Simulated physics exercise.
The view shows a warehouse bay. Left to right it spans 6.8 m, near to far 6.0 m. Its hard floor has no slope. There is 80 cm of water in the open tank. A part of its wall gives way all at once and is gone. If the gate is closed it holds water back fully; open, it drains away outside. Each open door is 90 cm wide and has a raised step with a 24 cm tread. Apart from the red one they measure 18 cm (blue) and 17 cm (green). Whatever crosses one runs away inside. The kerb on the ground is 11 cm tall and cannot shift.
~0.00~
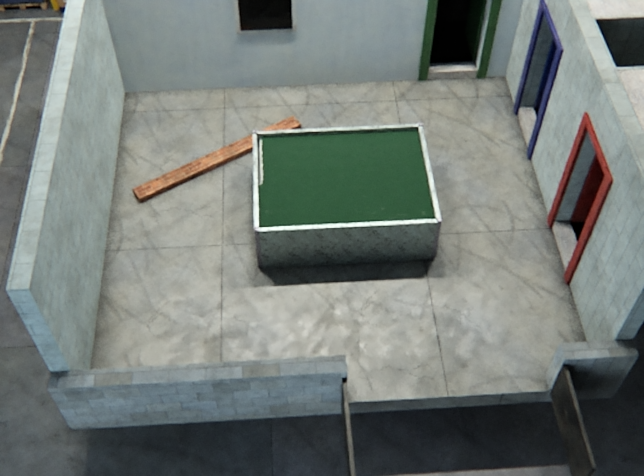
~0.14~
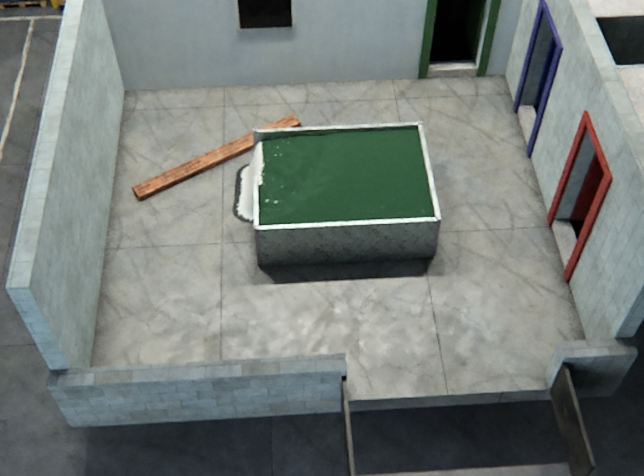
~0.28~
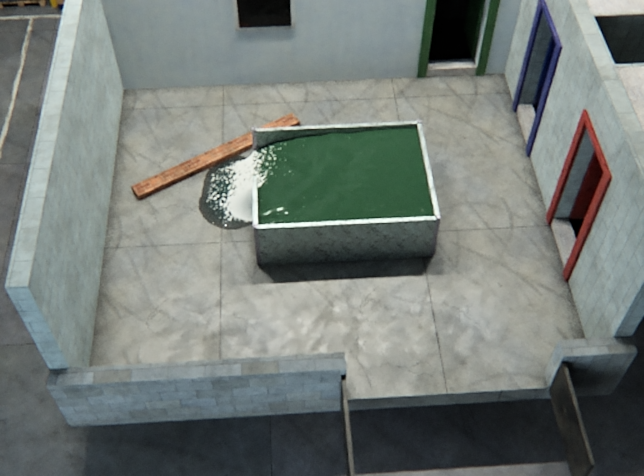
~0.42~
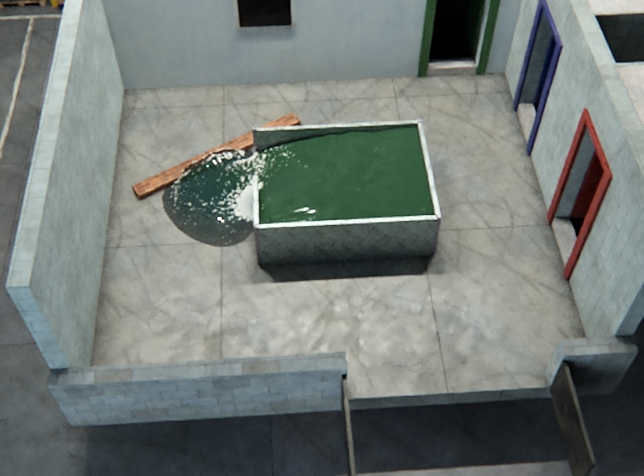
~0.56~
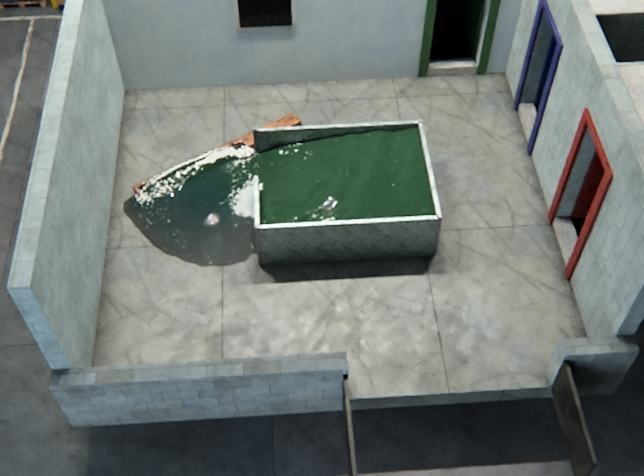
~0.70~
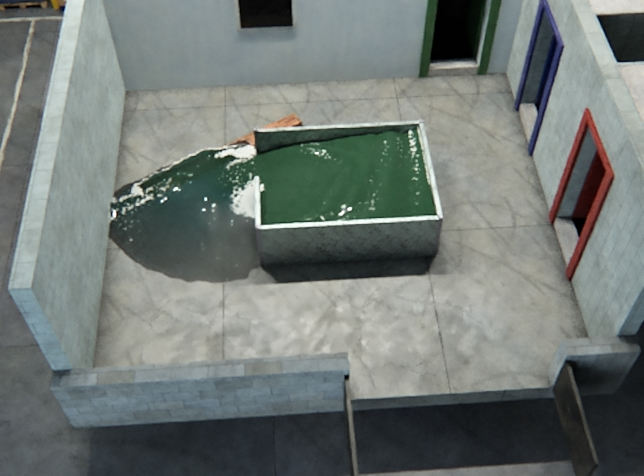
Warehouse bay with green water pouring from the left side of an open tank, spreading leftward across the floor and over a plank.
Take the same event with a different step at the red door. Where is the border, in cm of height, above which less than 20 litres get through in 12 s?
About 10 cm.
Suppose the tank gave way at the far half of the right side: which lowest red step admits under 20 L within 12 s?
About 16 cm.
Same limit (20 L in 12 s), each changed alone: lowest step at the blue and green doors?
Roughly 10.0 cm at blue and 8.5 cm at green.
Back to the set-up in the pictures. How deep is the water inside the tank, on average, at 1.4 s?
About 59 cm.
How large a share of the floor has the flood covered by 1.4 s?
Near 20 per cent is wet.
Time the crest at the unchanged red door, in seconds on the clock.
Near 9.0 s.
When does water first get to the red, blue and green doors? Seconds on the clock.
Arrival: Red 5.5 s, blue 4.5 s, green 4.0 s.
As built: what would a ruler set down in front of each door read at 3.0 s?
Depths in cm: Red 0, blue 0, green 0.
After 1.4 s water covers 20 % of the floor, deepest (48 cm) near (111, 219); it has not reached the red door.
After 3.0 s water covers 40 % of the floor, deepest (36 cm) near (126, 99); it has not reached the red door.
After 12.0 s water covers 95 % of the floor, deepest (14 cm) near (442, 84); 9 cm at the red door, 0 litres in over its 17 cm step.
At the red door as built, the water arrived by 5.5 s and peaked near 14 cm at 9.2 s.
Run again over the same 12 s with other heights there, 43 litres in over 8.5 cm, 8 litres over 11.5 cm. The limit of 20 litres is kept from about 10 cm up.
